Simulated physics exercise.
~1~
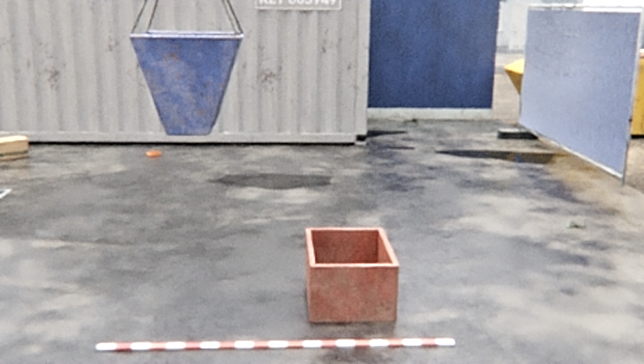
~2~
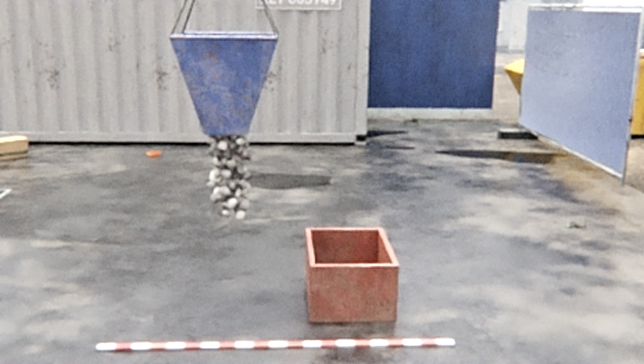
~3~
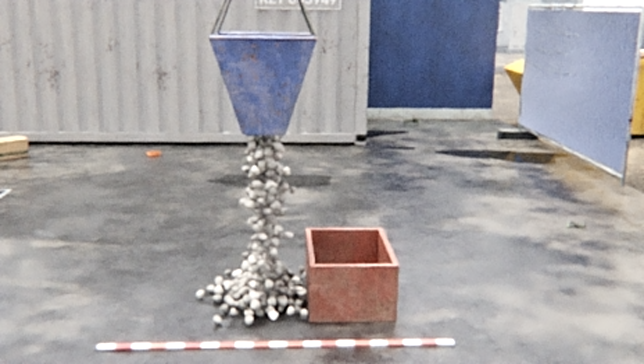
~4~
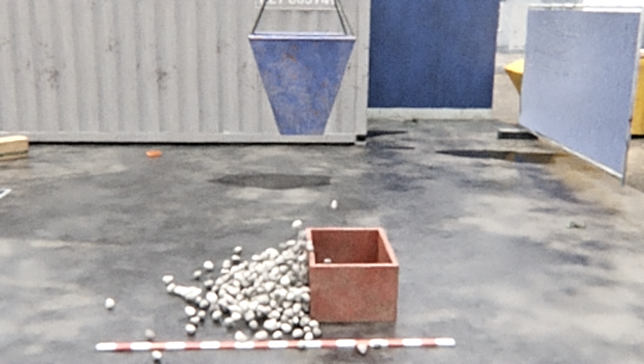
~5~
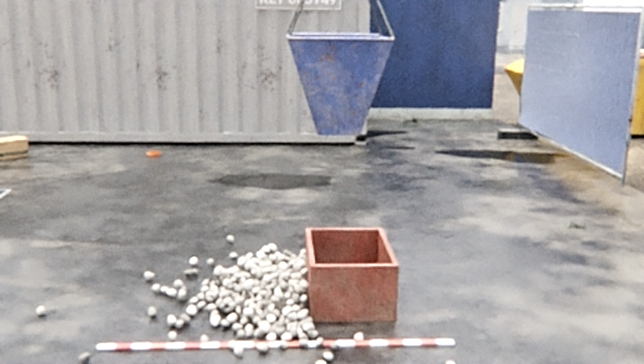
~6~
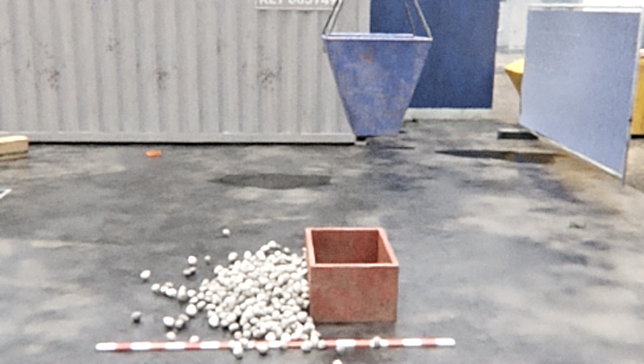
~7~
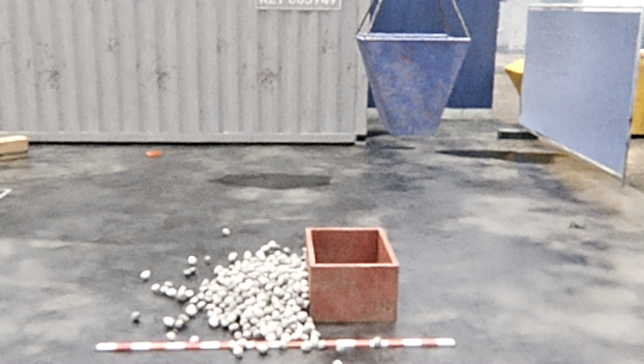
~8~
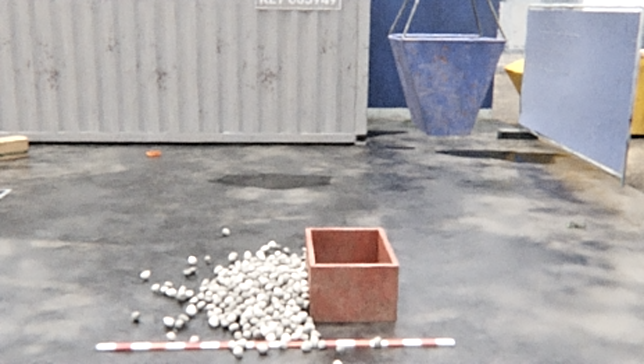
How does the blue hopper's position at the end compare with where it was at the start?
It starts on the left in front of the grey container, and by the end it hangs well to the right, beyond the red bin and in front of the blue door.
